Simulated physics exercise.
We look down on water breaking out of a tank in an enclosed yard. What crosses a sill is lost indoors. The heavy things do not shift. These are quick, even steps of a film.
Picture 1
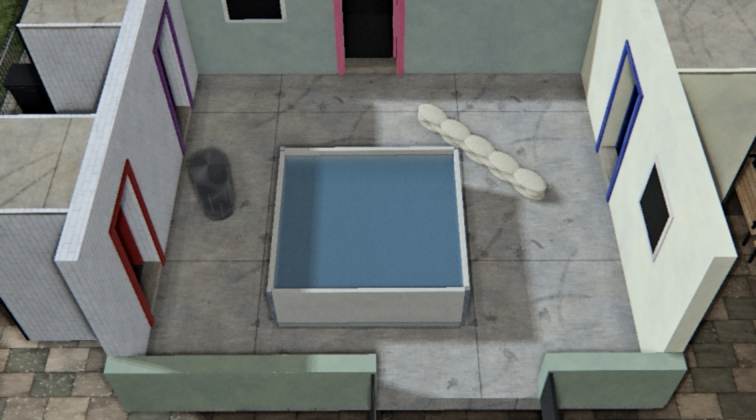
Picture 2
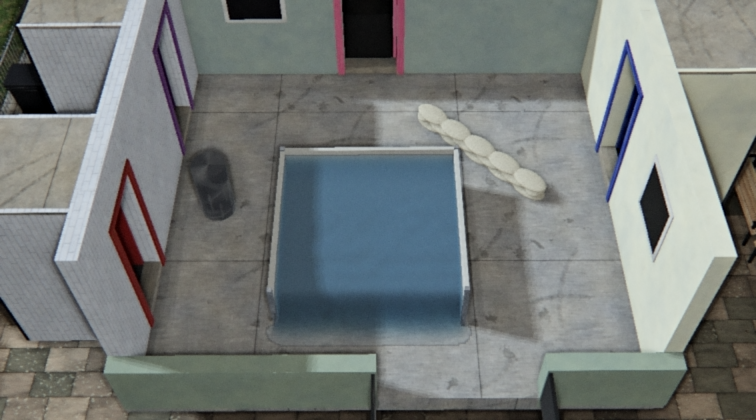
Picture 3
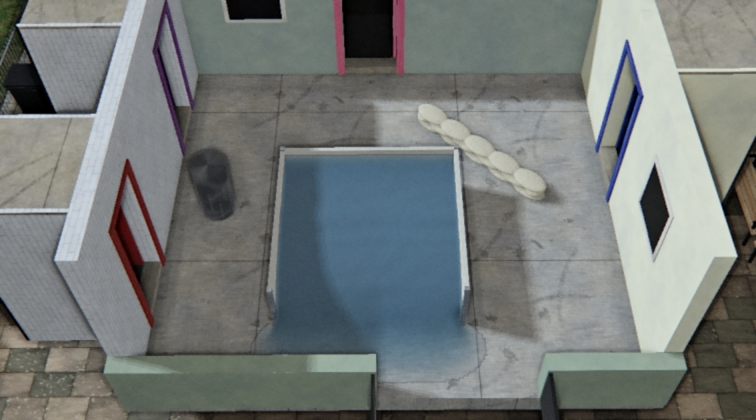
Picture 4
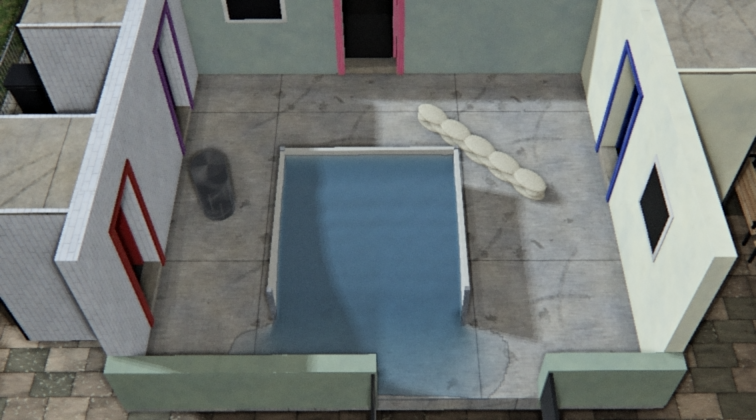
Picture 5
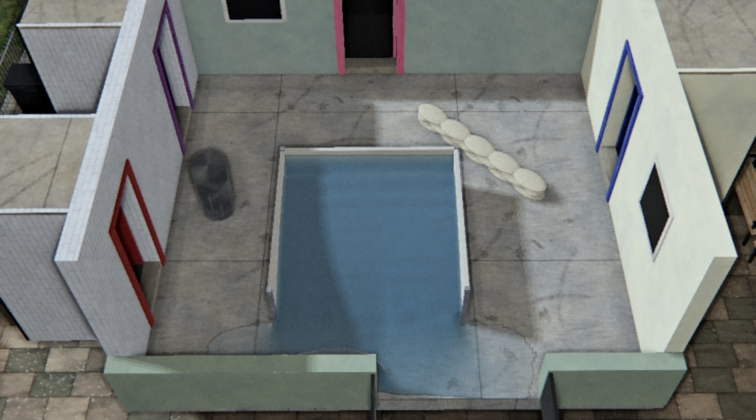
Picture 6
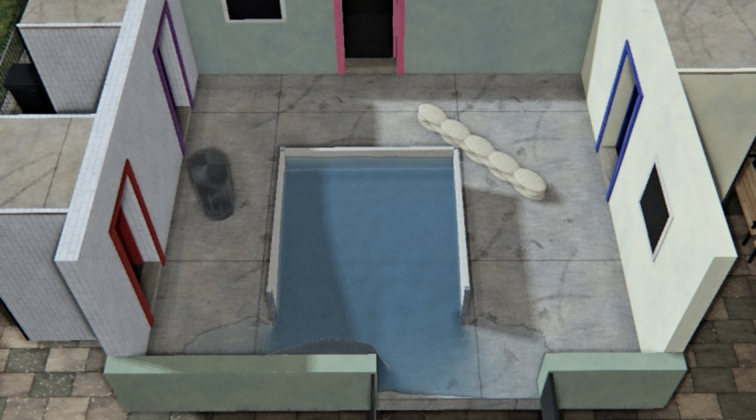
Blue water sits still in an open-topped, pale-walled tank in the middle of a grey paved yard, seen from high above by a camera that stays fixed. Red and purple doorframes stand left, pink at the back and blue right, with a dark rounded object left of the tank and a cream, lobed one behind its right side. The near wall disappears, and water pours forward, spreading across the paving to the low green front wall.
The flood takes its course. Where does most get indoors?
The red door.
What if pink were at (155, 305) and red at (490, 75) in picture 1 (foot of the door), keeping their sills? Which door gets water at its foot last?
It is the one in red.
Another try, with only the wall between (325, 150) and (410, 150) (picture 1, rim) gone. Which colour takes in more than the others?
The one in pink.
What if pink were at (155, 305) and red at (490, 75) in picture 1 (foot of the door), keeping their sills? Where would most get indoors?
That is the door marked pink.
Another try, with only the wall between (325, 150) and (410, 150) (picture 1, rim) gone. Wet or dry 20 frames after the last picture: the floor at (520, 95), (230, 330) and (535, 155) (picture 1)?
One after the other: Covered, dry, awash.
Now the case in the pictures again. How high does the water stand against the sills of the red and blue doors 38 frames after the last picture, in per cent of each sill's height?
Near 70 and 10 in a hundred.
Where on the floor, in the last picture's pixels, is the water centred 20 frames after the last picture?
Around (326, 274).
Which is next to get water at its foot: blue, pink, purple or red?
It is the door marked red.
A moment on, water covers 15 % of the floor; pink door not reached, blue door not reached, purple door not reached, red door wet at the sill, nothing in.
Next, water covers 25 % of the floor; pink door not reached, blue door not reached, purple door not reached, red door some in.
Then, water covers 40 % of the floor; pink door not reached, blue door not reached, purple door wet at the sill, nothing in, red door some in.
Later, water covers 70 % of the floor; pink door wet at the sill, nothing in, blue door wet at the sill, nothing in, purple door wet at the sill, nothing in, red door some in.
In the end, water covers 85 % of the floor; pink door wet at the sill, nothing in, blue door wet at the sill, nothing in, purple door wet at the sill, nothing in, red door some in; the red door has let in the most.
